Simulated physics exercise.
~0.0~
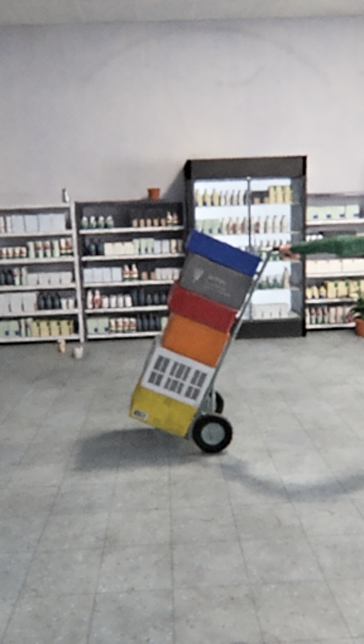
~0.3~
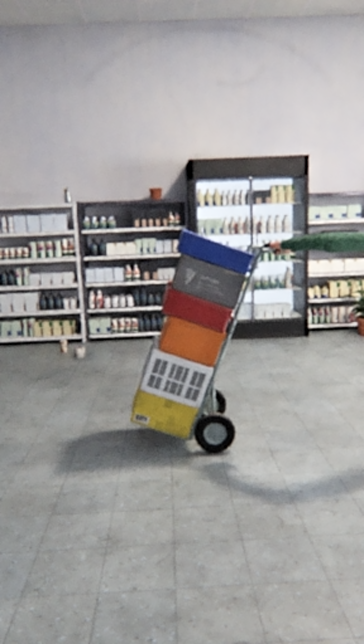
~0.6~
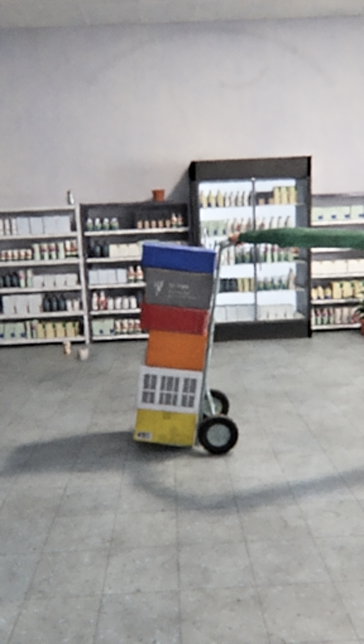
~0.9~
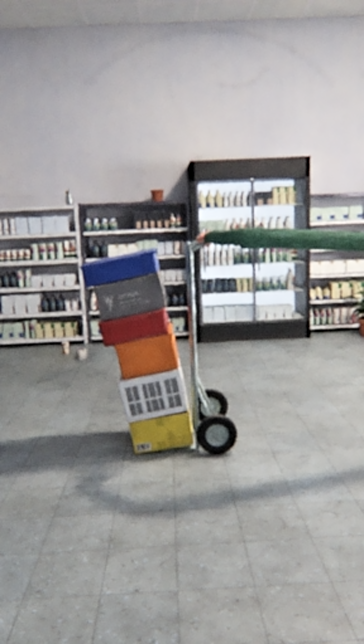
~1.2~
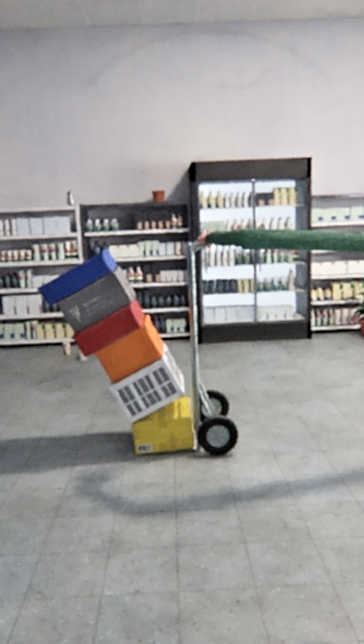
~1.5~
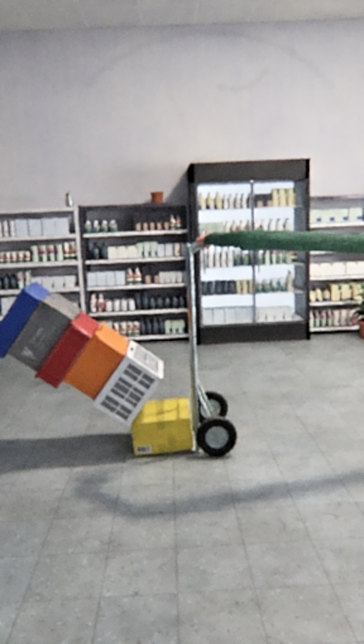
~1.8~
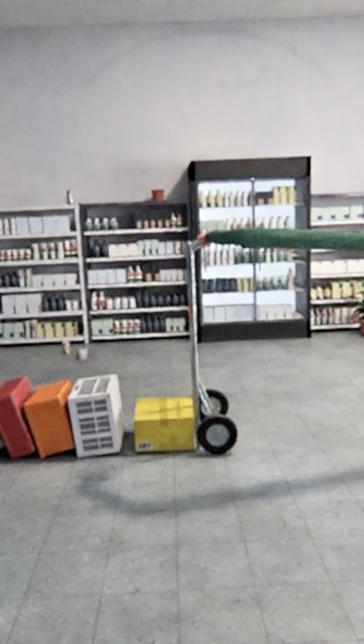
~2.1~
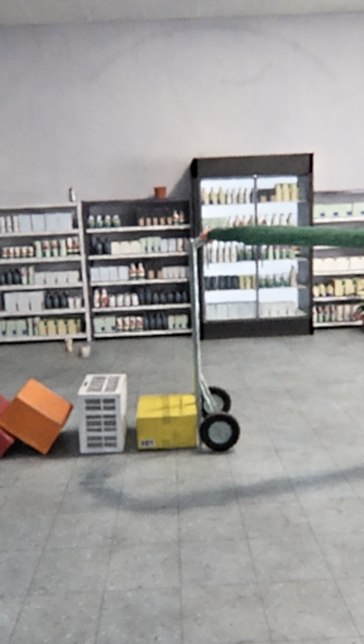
A green-sleeved arm tips a hand truck upright, and all but the yellow box topple left.
